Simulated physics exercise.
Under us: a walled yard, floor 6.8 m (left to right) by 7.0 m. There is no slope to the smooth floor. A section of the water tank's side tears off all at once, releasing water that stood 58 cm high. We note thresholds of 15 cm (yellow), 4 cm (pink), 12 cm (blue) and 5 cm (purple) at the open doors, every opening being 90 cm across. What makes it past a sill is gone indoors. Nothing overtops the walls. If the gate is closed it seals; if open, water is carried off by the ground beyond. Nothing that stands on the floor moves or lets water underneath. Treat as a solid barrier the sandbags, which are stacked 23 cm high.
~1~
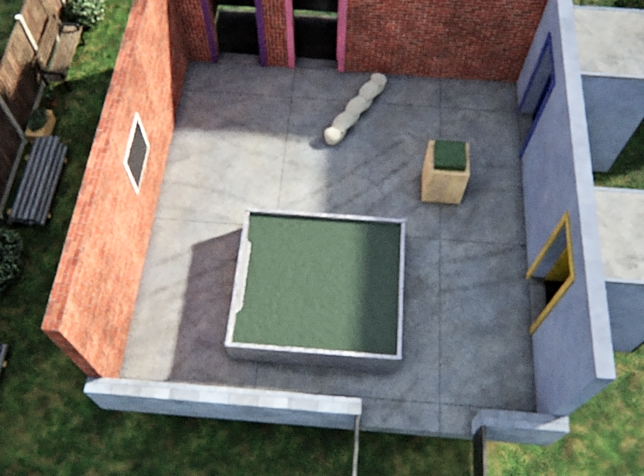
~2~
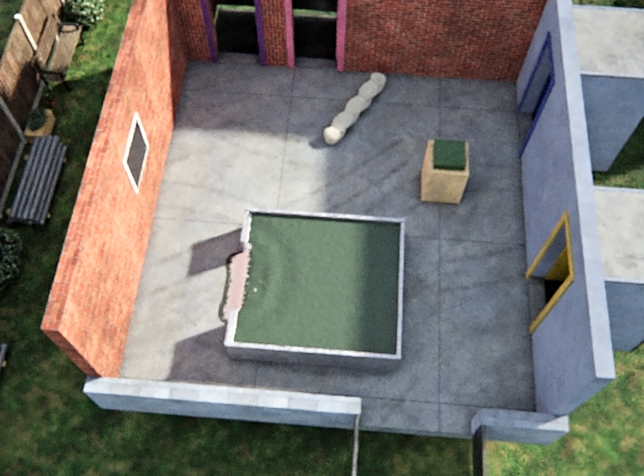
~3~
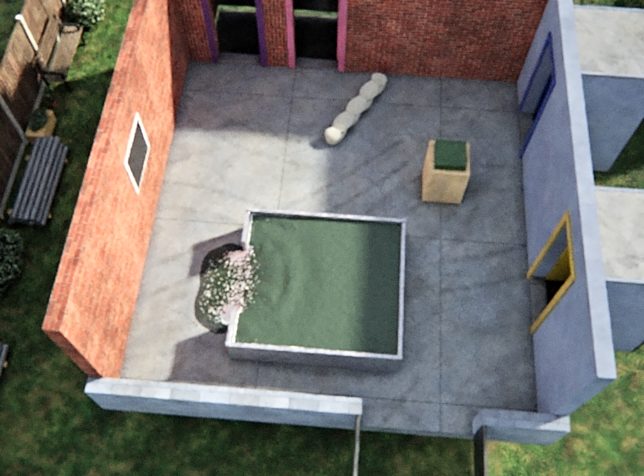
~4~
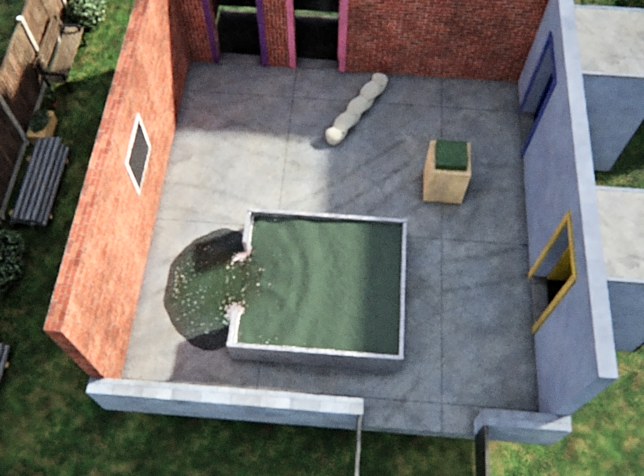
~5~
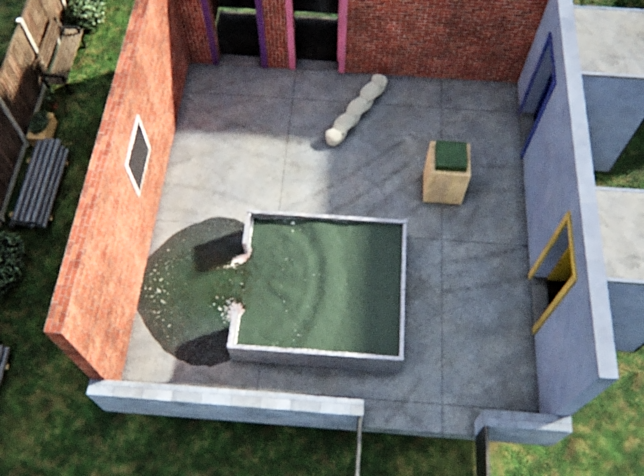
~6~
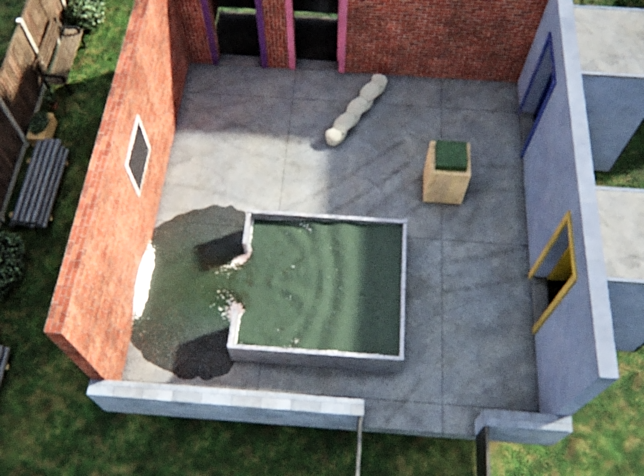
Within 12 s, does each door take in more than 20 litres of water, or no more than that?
In the end yellow door: Less than stated; pink door: More than stated; blue door: Less than stated; purple door: More than stated.
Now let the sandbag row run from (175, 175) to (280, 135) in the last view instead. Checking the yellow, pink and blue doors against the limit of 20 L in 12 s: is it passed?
Checking the limit, yellow is fine, pink is fine, blue is fine.
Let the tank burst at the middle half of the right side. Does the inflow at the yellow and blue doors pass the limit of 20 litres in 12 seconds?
Measured against that limit, yellow comes out beyond it and blue comes out short of it.
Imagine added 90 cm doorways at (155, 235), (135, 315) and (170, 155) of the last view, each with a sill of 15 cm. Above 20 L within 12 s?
Well, the first is on the high side, the second is on the high side, and the third is on the low side.
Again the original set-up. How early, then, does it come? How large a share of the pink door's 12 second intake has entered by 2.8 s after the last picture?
About 0%.
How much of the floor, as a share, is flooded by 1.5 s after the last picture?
Wet share: Near 25 percent.
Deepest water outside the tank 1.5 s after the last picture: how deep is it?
Roughly 42 cm.
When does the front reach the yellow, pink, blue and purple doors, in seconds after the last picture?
Yellow = 4.5 s, pink = 2.8 s, blue = 6.5 s, purple = 2.0 s.
Then, 0.7 s after the last picture water covers 15 % of the floor and is deepest (39 cm) near (141, 291); yellow door not reached, pink door not reached, blue door not reached, purple door not reached.
Then, 1.5 s after the last picture water covers 25 % of the floor and is deepest (42 cm) near (120, 392); yellow door not reached, pink door not reached, blue door not reached, purple door not reached.
Then, 2.8 s after the last picture water covers 40 % of the floor and is deepest (33 cm) near (120, 392); yellow door not reached, pink door 3 cm at the sill, 0 L in, blue door not reached, purple door 16 cm at the sill, 26 L in.
Then, 6.3 s after the last picture water covers 65 % of the floor and is deepest (20 cm) near (122, 382); yellow door 6 cm at the sill, 0 L in, pink door 12 cm at the sill, 38 L in, blue door not reached, purple door 14 cm at the sill, 178 L in.
Then, 11.3 s after the last picture water covers 95 % of the floor and is deepest (12 cm) near (122, 382); yellow door 4 cm at the sill, 0 L in, pink door 10 cm at the sill, 148 L in, blue door 7 cm at the sill, 0 L in, purple door 10 cm at the sill, 290 L in.
